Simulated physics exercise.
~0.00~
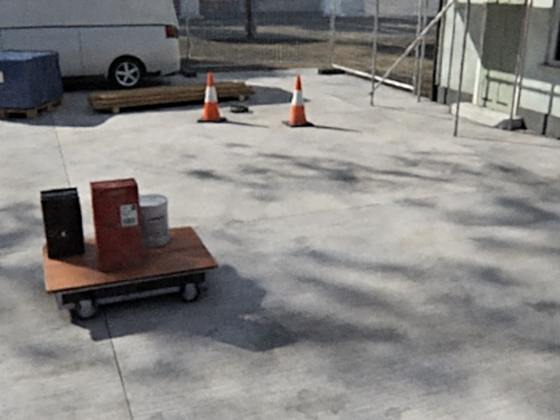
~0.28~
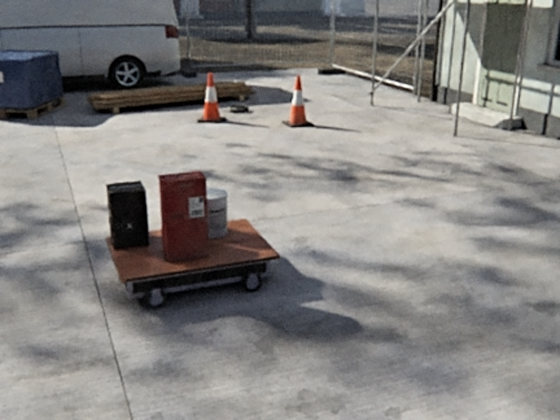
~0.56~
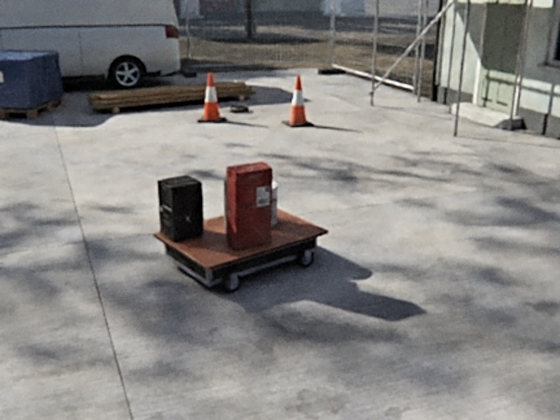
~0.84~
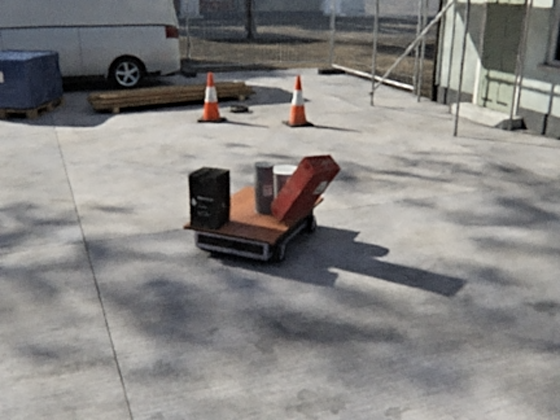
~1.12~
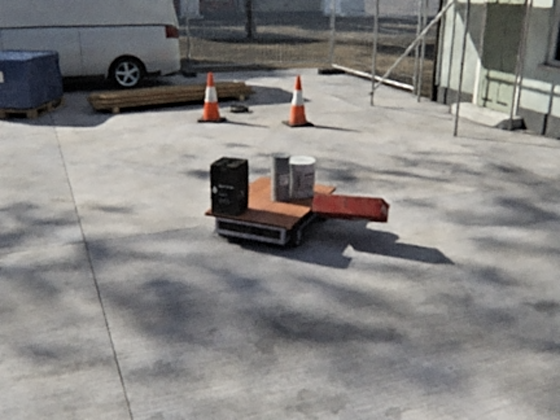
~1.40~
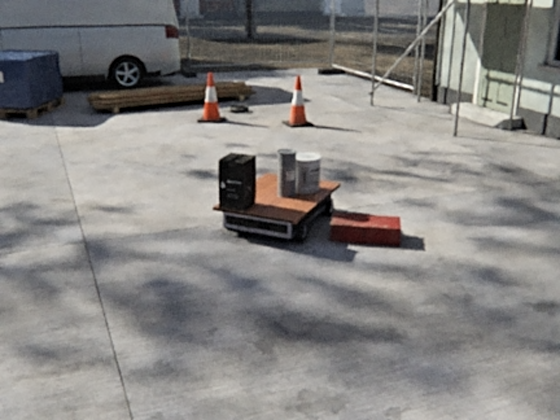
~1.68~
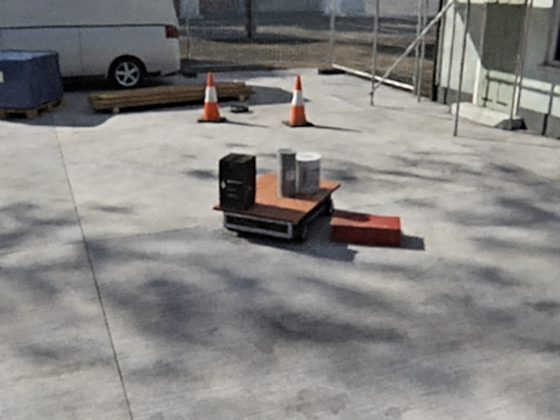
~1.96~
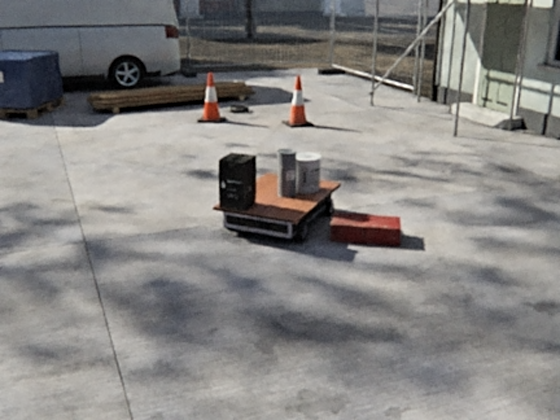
In a paved yard with traffic cones and a parked van, a low cart carrying two boxes and two cylindrical containers rolls right and turns away; the tall red box tips off onto the ground, and the cart stops with the black box and both containers still upright.
